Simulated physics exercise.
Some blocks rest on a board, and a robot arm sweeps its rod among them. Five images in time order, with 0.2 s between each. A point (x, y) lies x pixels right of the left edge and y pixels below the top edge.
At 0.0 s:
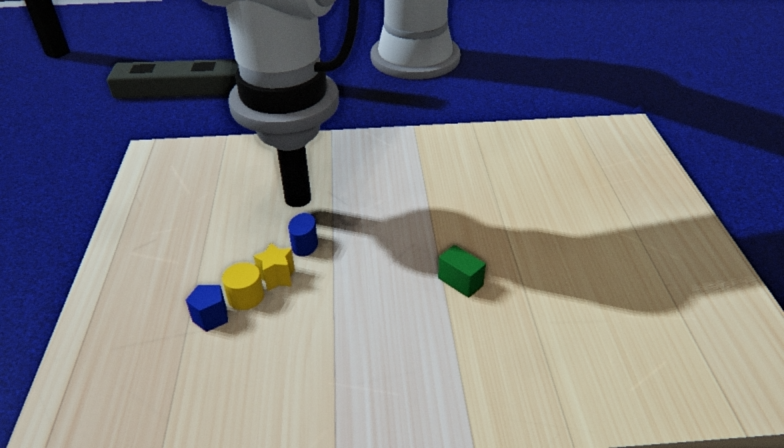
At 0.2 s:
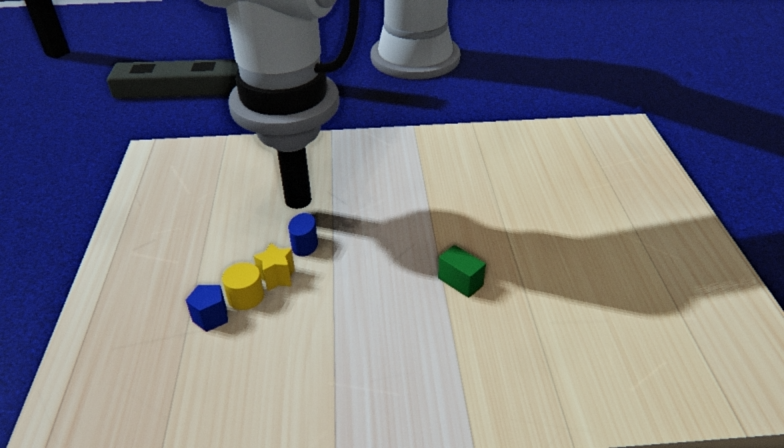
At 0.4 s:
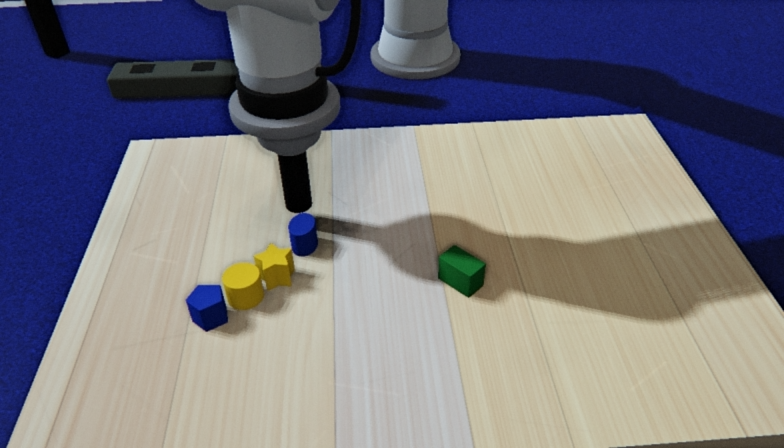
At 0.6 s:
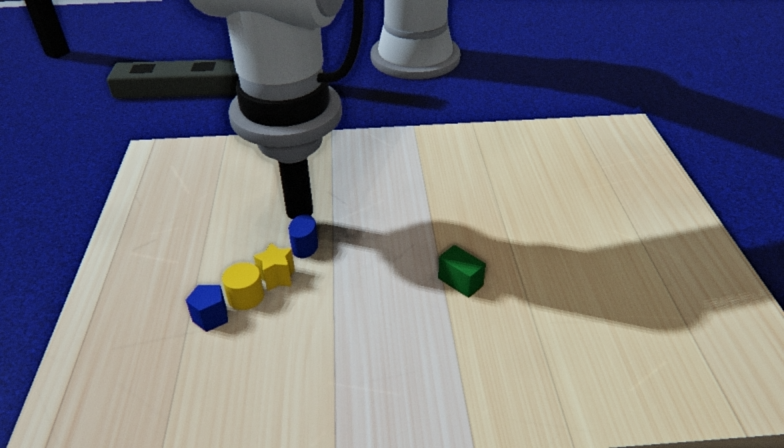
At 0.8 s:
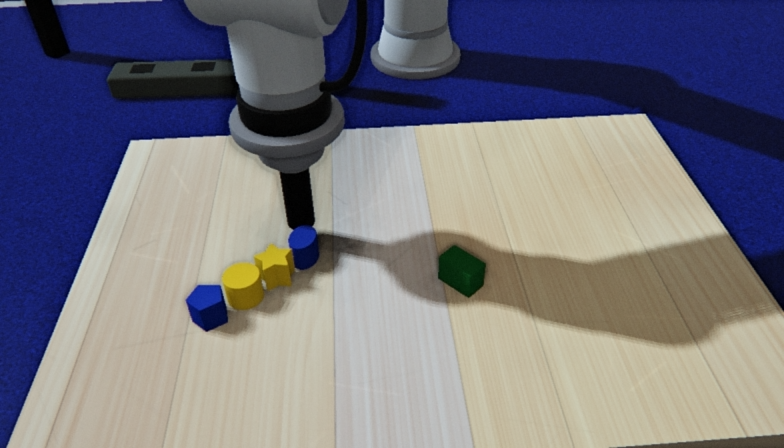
On a pale wooden board, a robot arm lowered its black rod toward the viewer and nudged a blue block slightly closer to the yellow star, while the other blocks, including the green one, stayed put.
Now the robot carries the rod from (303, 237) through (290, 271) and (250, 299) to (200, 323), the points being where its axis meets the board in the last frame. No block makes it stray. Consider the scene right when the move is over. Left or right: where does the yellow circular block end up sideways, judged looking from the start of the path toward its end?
It shifts rightward.
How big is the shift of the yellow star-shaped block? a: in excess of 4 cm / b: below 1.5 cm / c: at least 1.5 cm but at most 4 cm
a (in excess of 4 cm)
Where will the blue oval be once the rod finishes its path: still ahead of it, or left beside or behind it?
It escapes to one side.
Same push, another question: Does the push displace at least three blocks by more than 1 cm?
Yes - that is the case.
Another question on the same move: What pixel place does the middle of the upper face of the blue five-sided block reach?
Close to (120, 331).
One third of the way, rod at (287, 256); yellow circular block at (238, 277); yellow star-shaped block at (277, 269), turned 65° clockwise; blue oval at (310, 263), turned 35° anticlockwise.
Two thirds of the way, rod at (247, 284); blue five-sided block at (178, 306), turned 20° anticlockwise; yellow circular block at (212, 291); yellow star-shaped block at (261, 294); blue oval at (310, 263), turned 35° anticlockwise.
At the end, rod at (195, 308); blue five-sided block at (120, 331), turned 15° anticlockwise; yellow circular block at (158, 316); yellow star-shaped block at (260, 295); blue oval at (310, 263), turned 35° anticlockwise.
